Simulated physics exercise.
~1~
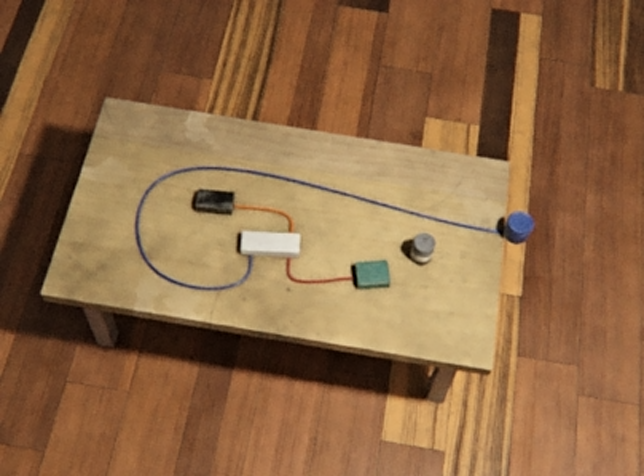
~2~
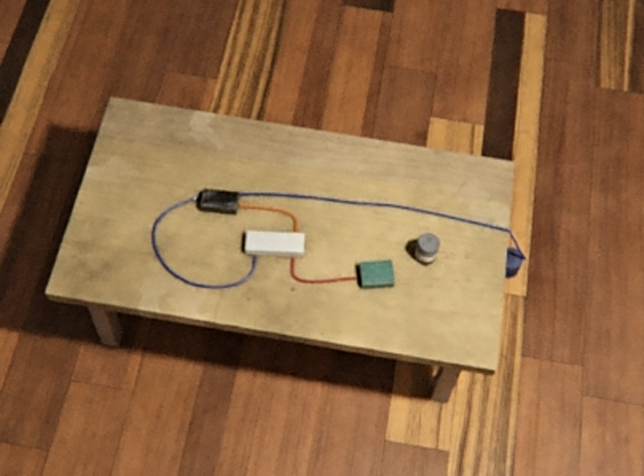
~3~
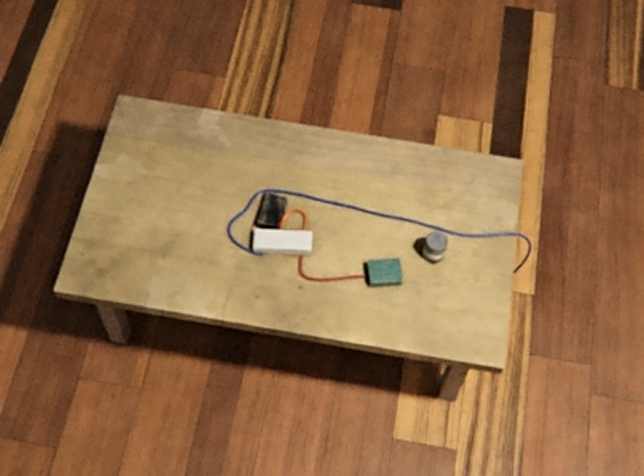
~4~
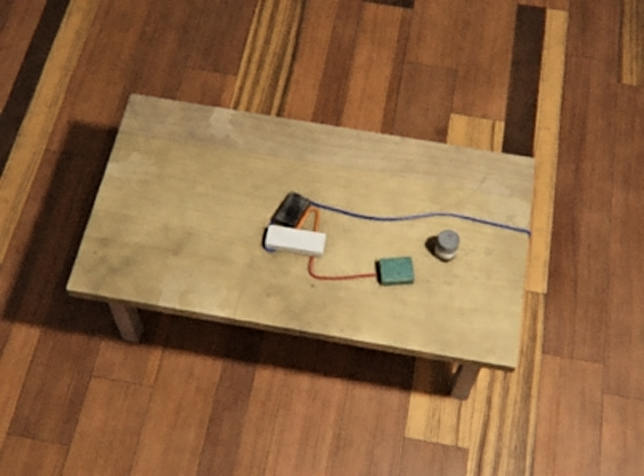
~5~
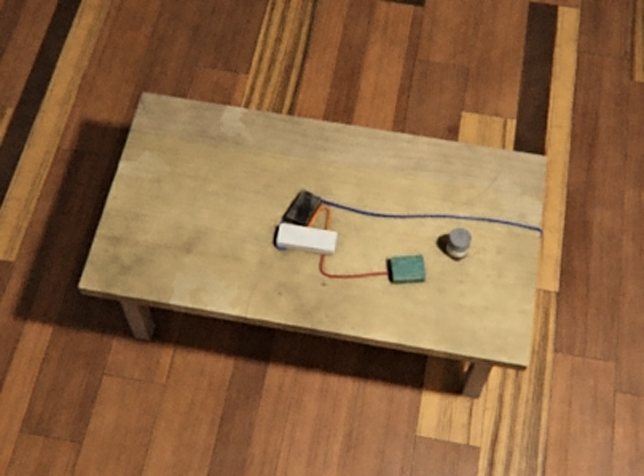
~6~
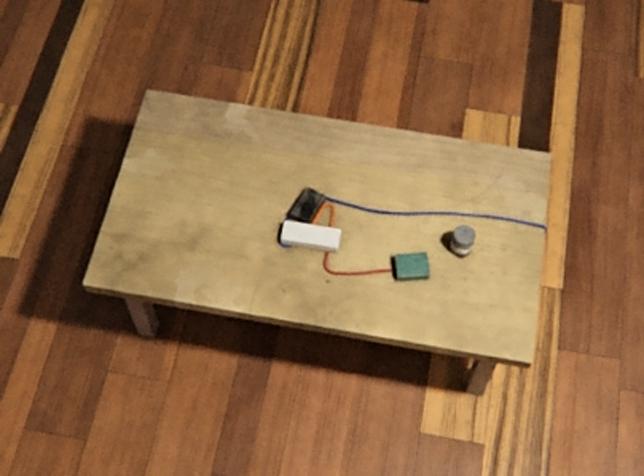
The clip opens on a wooden table holding a white power strip, a small black device, a teal box and a grey tin, with a blue speaker just past the right edge on a long looped blue cable. The speaker drops and turns over, drawing the cable to the right. As the speaker falls out of sight, the shrinking loop catches the black device and drags it toward the strip. The device swings round and comes to rest against the strip, the orange cable bunched beside it. At the end the blue cable stretches over the right edge, while the strip, teal box and tin keep their places.
